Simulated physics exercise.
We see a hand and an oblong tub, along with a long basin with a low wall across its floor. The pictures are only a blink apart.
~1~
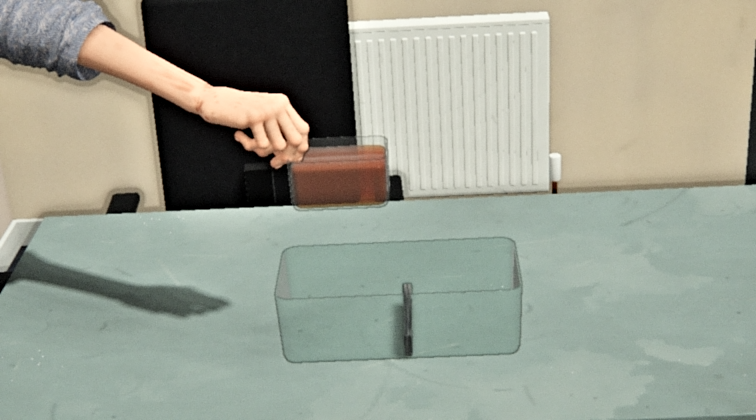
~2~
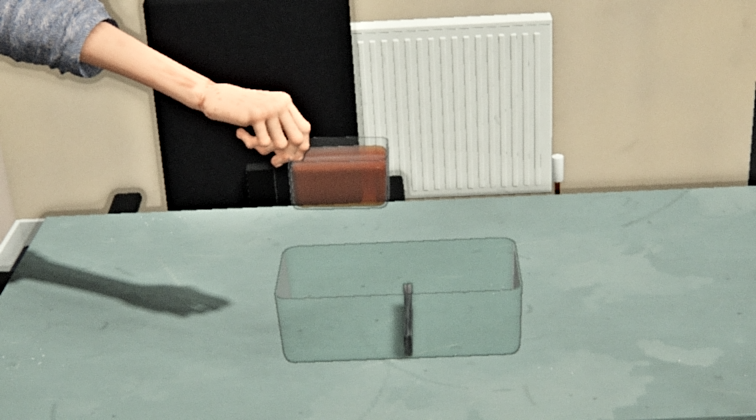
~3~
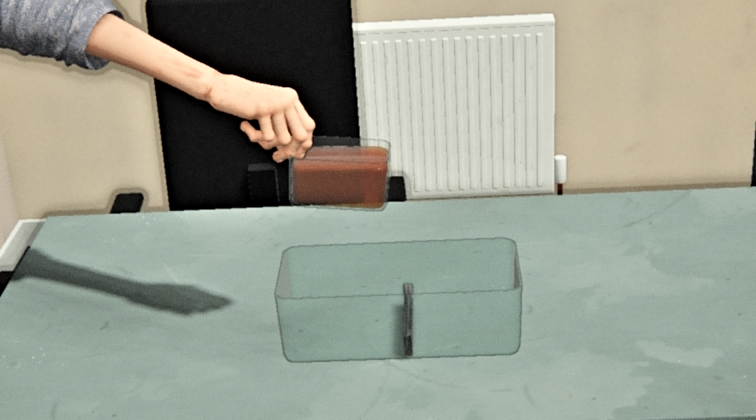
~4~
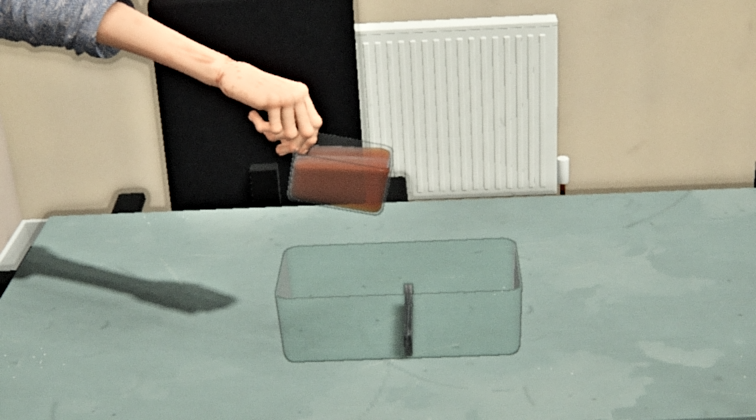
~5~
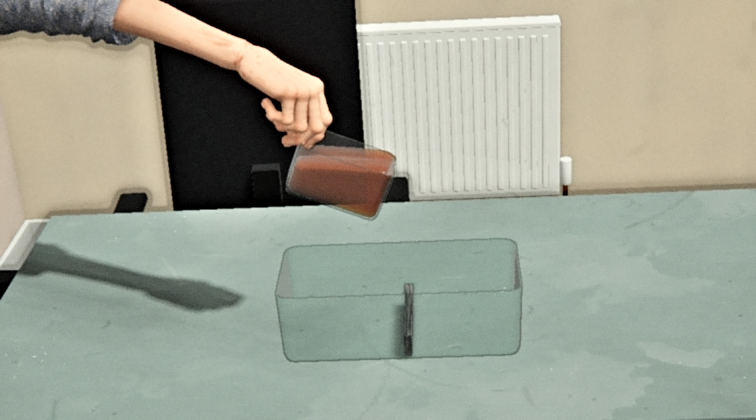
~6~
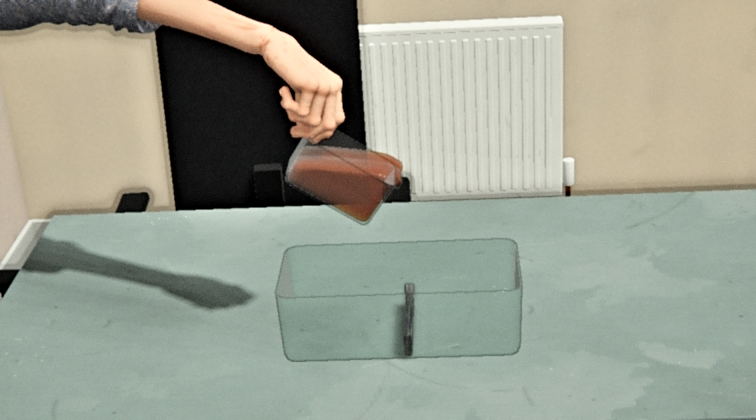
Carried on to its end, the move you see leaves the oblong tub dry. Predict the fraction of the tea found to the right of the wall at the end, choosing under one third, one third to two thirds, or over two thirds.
Prediction: Over two thirds.
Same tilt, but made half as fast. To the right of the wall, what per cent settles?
About 85 per cent would end up there.
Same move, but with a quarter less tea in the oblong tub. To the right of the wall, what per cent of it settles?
Best guess: Around 80 %.
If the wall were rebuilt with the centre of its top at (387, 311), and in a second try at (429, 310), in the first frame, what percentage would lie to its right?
Try 1: Some 85 %; try 2: 60 %.
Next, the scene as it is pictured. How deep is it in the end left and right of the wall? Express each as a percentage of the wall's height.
I'd put the left at about 10 and the right at about 60.
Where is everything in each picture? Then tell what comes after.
In the first frame, it leans 0°; its right rim is at (386, 148); the tea meets the walls at (292, 158) and (385, 153); the long basin's rim runs from (279, 274) to (518, 263); the wall's top is at (407, 310).
In the second frame, it leans 2°; its right rim is at (387, 150); the tea meets the walls at (292, 157) and (386, 154).
In the third frame, it leans 6°; its right rim is at (389, 153); the tea meets the walls at (294, 156) and (388, 155).
In the fourth frame, it leans 13°; its right rim is at (392, 159); the tea meets the walls at (296, 156) and (391, 157).
In the fifth frame, it leans 23°; its right rim is at (394, 167); the tea meets the walls at (295, 158) and (394, 162); 1 per cent is over the edge.
In the sixth frame, it leans 34°; its right rim is at (395, 177); the tea meets the walls at (294, 156) and (389, 168); 6 per cent is over the edge.
A moment on, the oblong tub is tipped on its side and 22 per cent is still to pour, 0 is left of the wall and 30 right of it.
Next, the oblong tub is tipped right over and 4 per cent is still to pour, 10 is left of the wall and 76 right of it.
Then the oblong tub is tipped right over and 0 per cent is still to pour, 17 is left of the wall and 78 right of it.
Later the oblong tub is tipped right over and 0 per cent is still to pour, 18 is left of the wall and 79 right of it.
Finally, 18 per cent lies left of the wall, 78 right of it and 3 outside.
